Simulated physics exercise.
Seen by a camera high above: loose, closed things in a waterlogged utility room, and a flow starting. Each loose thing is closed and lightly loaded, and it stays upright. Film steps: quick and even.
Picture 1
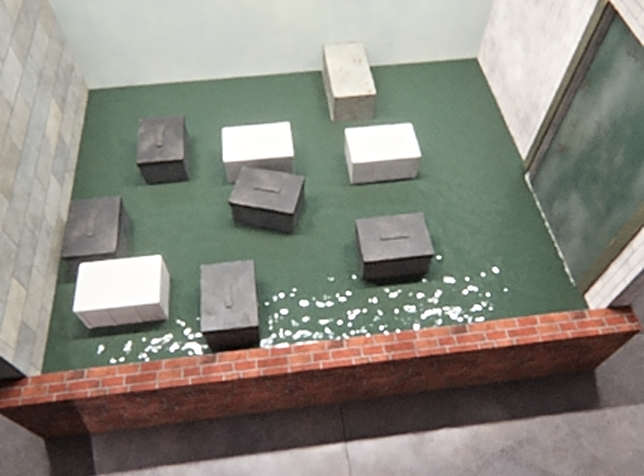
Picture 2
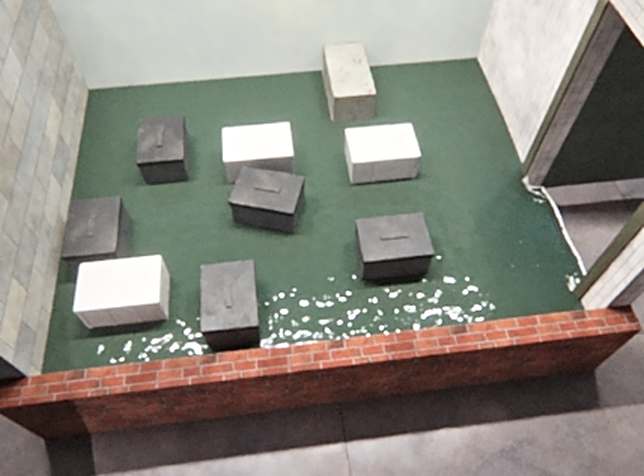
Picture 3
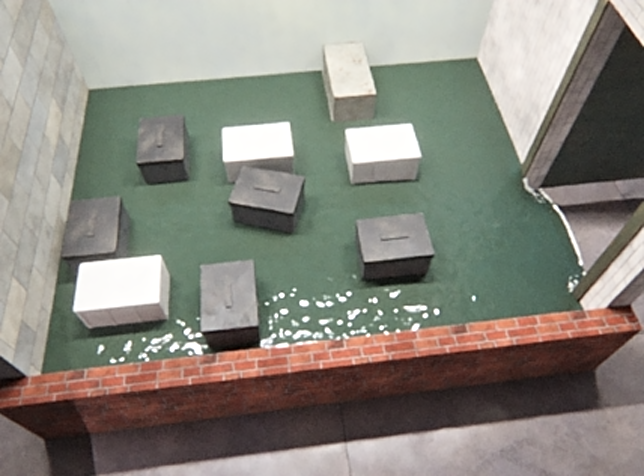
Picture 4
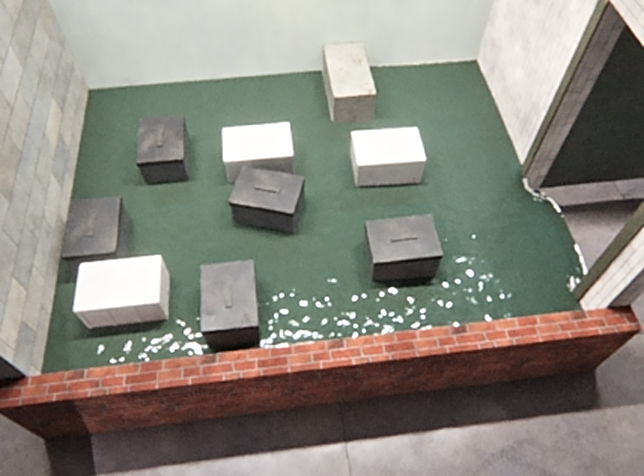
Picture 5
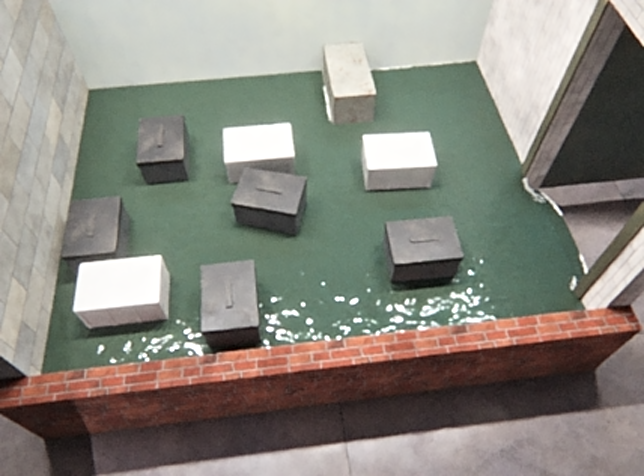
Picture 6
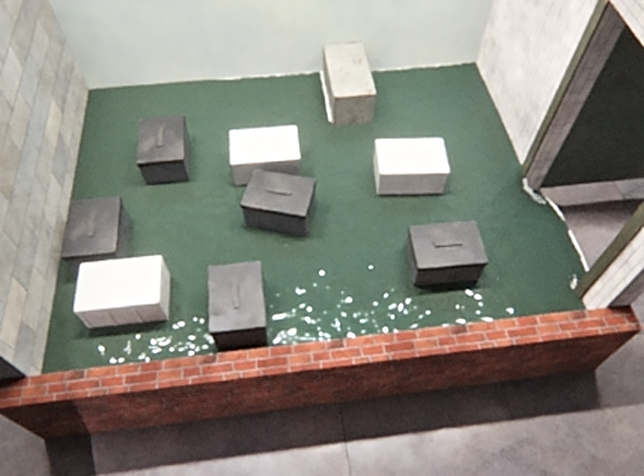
In a flooded room, a doorway opens at right, then dark and white boxes nearest it drift slightly right, others barely shifting.
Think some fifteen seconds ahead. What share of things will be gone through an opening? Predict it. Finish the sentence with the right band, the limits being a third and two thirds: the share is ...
The share is from a third to two thirds.
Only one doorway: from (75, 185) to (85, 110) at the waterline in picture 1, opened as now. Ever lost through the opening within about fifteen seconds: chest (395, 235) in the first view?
Verdict - retained.
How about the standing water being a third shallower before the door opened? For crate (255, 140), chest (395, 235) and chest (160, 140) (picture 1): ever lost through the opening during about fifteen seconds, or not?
In order, flushed away, flushed away and held back.
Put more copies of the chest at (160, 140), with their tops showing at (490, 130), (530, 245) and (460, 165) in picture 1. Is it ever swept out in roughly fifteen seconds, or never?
Here's how it goes, in order: Gets out, then gets out, then gets out.
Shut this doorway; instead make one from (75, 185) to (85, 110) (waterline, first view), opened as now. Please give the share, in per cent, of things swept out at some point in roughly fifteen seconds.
It works out at some 90 per cent of the things.
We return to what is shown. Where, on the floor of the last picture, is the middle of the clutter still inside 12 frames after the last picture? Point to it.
Their centre sits close to (310, 255) on the floor of the last picture.
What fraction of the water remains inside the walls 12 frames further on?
I'd say close to 64 percent.
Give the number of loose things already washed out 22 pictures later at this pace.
I make it 4.
A moment on, 0 of 8 are out; 8 afloat.
Next, 2 of 8 are out; 6 afloat.
Later, 4 of 8 are out; 4 afloat.
In the end, 5 of 8 are out; 3 afloat.
